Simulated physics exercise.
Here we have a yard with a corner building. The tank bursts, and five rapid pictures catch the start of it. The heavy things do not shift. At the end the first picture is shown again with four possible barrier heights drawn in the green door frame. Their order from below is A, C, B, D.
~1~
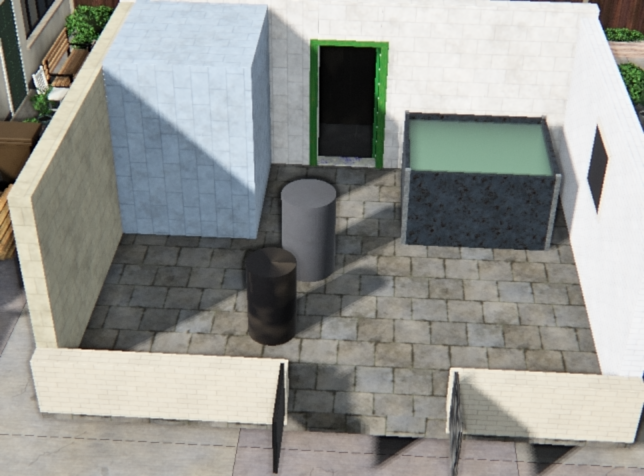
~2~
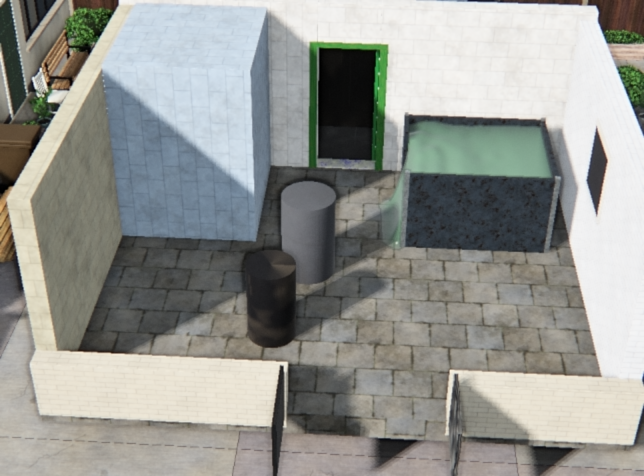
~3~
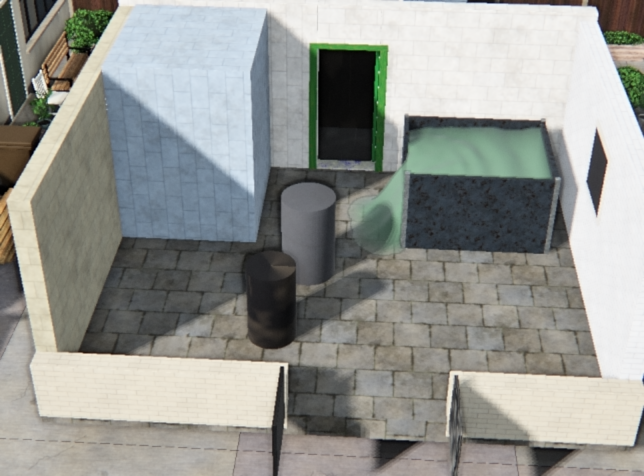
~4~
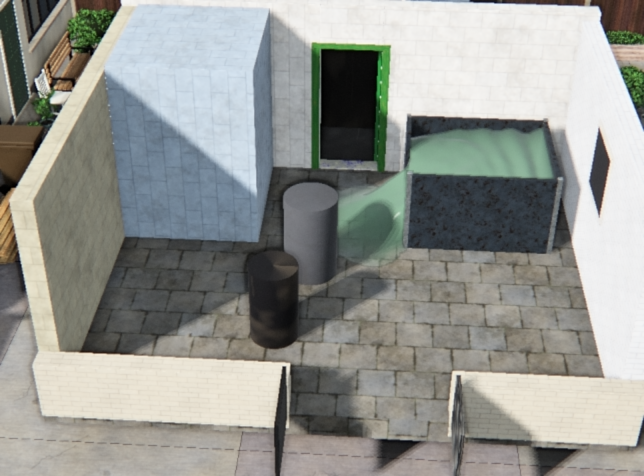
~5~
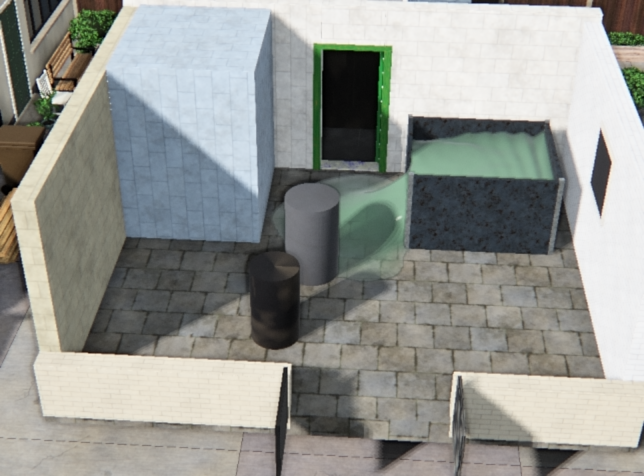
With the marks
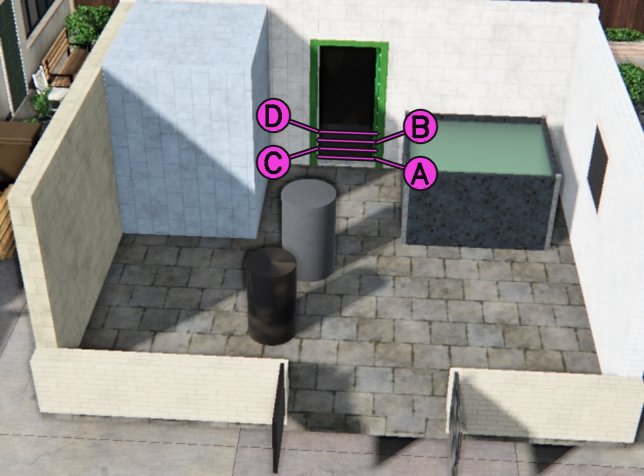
In a walled, stone-paved yard with a pale blue corner block and a green-framed doorway, greenish water lies level in a dark tank on the right. It pours from the tank's left side, its surface rippling and sinking, then spreads leftward over the paving to the grey cylinder and behind it.
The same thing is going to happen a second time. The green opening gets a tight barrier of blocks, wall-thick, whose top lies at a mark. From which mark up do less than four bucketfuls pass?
I would pick height C.
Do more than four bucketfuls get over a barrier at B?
No, that is safe.
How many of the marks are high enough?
Three of the four.
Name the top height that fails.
A.
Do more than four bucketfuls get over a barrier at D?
No, not at all.
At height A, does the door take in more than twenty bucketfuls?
No, less.
On the marked copy, A at (346, 157); B at (347, 141); C at (347, 149); D at (347, 132); from the bottom up A, C, B, D.
For height A, about 8 bucketfuls get in.
For height B, nothing gets over.
For height C, a splash gets over, under a bucket.
For height D, nothing gets over.
